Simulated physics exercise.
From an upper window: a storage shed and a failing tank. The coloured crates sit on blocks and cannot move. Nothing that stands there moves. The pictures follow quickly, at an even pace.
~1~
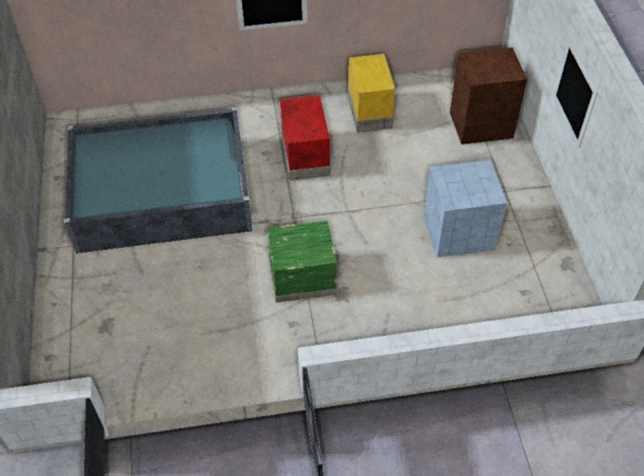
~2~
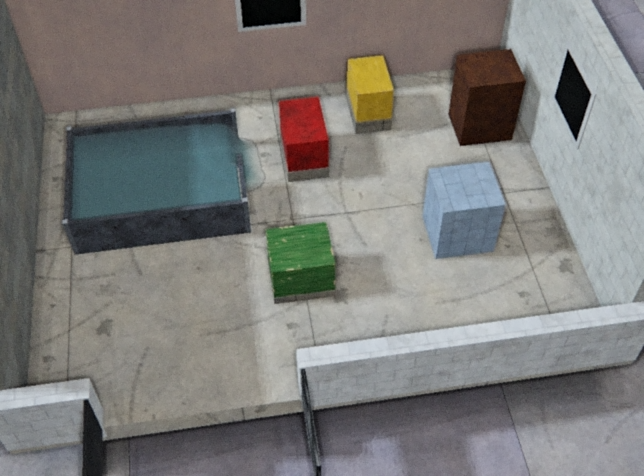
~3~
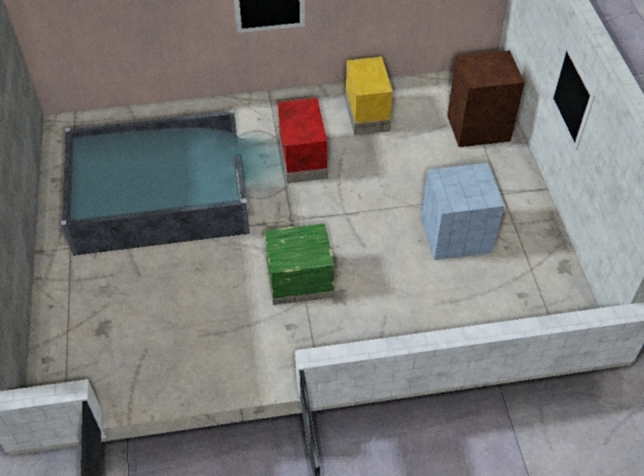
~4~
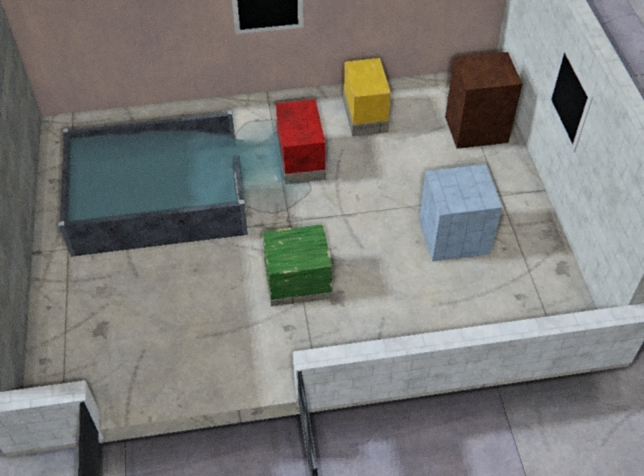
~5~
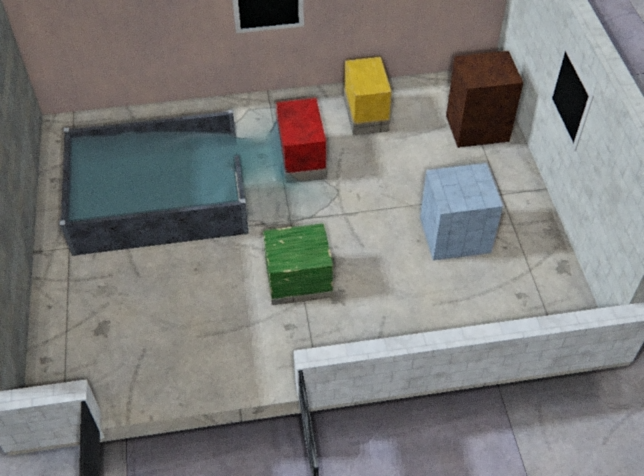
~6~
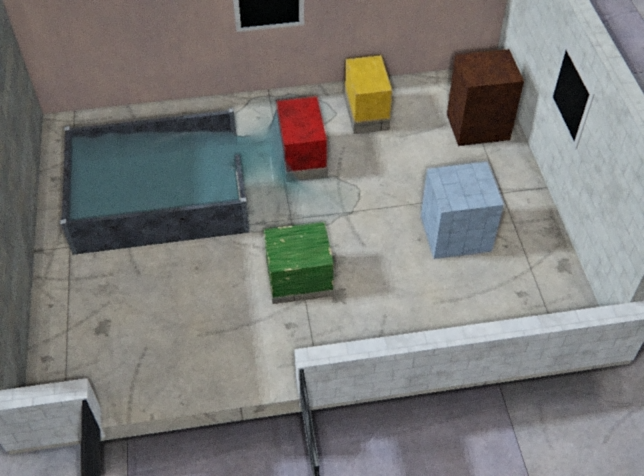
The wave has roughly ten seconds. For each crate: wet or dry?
The red crate is soaked; the yellow crate keeps dry; the green crate is soaked.
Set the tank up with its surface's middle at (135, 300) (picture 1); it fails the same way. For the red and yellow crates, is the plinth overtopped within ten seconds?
Then: The red crate keeps dry, the yellow crate is safe.
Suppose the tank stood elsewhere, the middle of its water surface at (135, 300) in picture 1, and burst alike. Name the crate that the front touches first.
That is the green-painted one.
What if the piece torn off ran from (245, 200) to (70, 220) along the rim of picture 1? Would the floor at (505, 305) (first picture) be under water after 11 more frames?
At that place: Clear.
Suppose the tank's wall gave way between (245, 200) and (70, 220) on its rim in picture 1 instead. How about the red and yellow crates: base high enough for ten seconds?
The red crate stays dry; the yellow crate remains dry.
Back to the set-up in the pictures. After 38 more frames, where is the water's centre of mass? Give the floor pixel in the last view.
At about (269, 194).
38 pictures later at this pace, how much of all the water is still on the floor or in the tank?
I make it 98 per cent.
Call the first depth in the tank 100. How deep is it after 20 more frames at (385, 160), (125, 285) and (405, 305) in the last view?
In that order: 0, 2 and 2 per cent.
A moment on, water covers 15 % of the floor; the red crate water round its plinth, the yellow crate water round its plinth, the green crate water round its plinth.
Next, water covers 30 % of the floor; the red crate water round its plinth, the yellow crate water round its plinth, the green crate water round its plinth.
Then, water covers 60 % of the floor; the red crate water round its plinth, the yellow crate water round its plinth, the green crate water round its plinth.
Later, water covers 80 % of the floor; the red crate water round its plinth, the yellow crate water round its plinth, the green crate water round its plinth.
In the end, water covers 100 % of the floor; the red crate was topped, the yellow crate stayed above the water, the green crate was topped.
